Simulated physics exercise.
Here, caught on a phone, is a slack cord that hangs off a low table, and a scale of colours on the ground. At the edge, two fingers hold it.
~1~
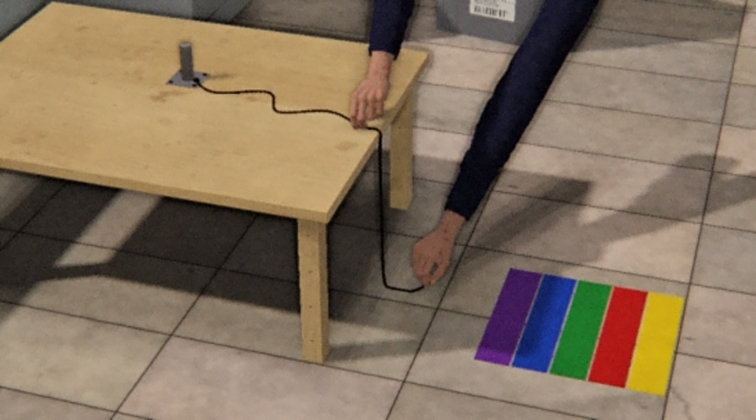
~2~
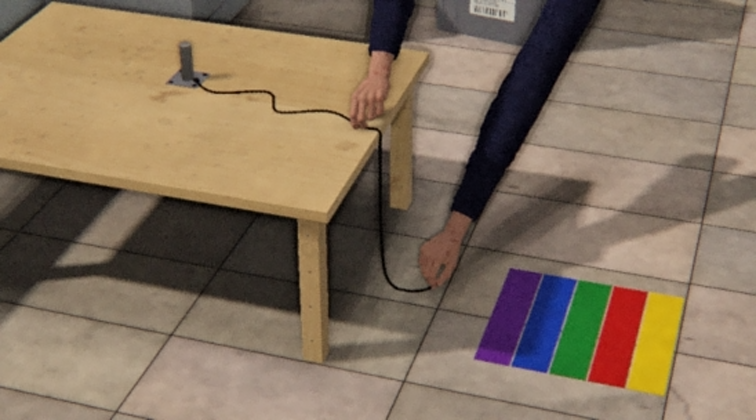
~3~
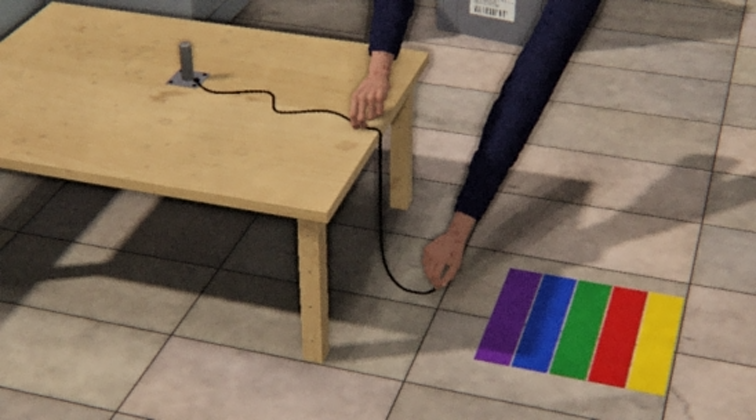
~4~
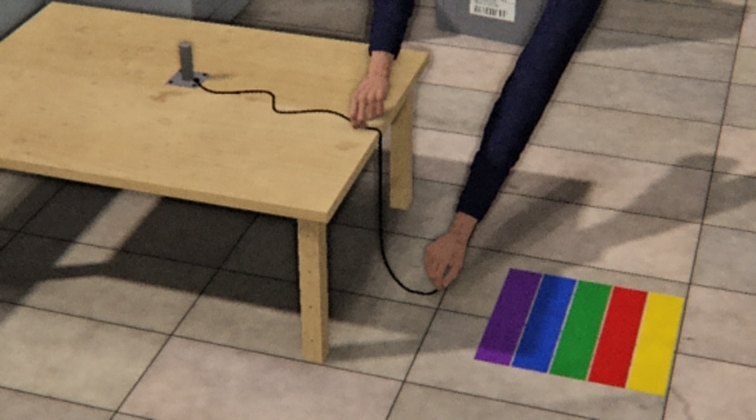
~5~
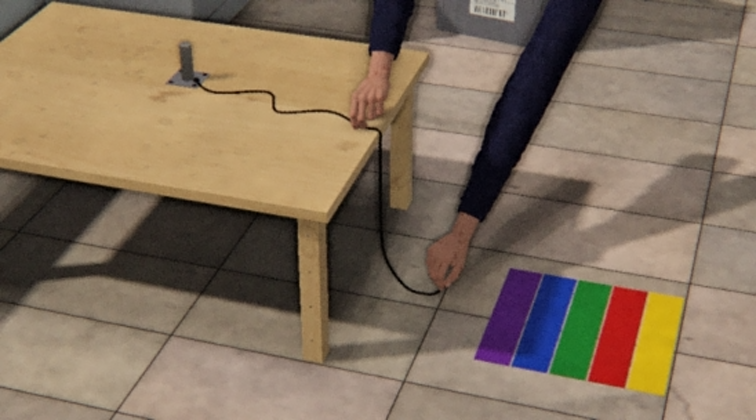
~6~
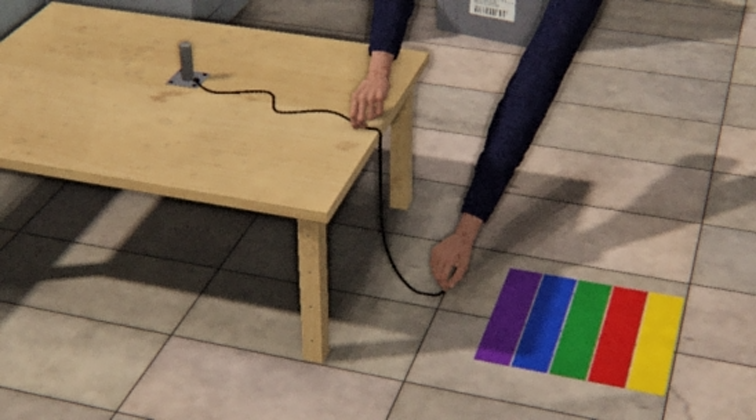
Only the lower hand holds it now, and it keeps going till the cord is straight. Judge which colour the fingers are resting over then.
The green strip.
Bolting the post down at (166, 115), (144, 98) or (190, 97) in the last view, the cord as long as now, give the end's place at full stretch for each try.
(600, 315), (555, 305) and (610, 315).
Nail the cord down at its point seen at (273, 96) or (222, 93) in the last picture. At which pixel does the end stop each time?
First try close to (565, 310), second close to (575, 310).
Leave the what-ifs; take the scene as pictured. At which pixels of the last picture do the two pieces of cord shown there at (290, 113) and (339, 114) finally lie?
They end up around (321, 112) and around (365, 124).
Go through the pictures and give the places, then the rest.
The first frame shows end (429, 283); purple (498, 345); blue (535, 352); green (573, 359); red (611, 366); yellow (649, 373).
The second frame shows end (436, 284); cord through (212, 92) (274, 99) (330, 112) (380, 144) (380, 209) (385, 271).
The third frame shows end (440, 285).
The fourth frame shows end (442, 285); cord through (212, 92) (274, 99) (330, 112) (380, 144) (380, 209) (390, 271).
The fifth frame shows end (444, 286).
The sixth frame shows end (448, 286); cord through (212, 92) (274, 99) (330, 112) (380, 144) (381, 209) (397, 272).
A little later, end near (527, 300); over purple.
Next, end near (562, 307); over blue.
When it is tight, end near (583, 310); over green. The green one.
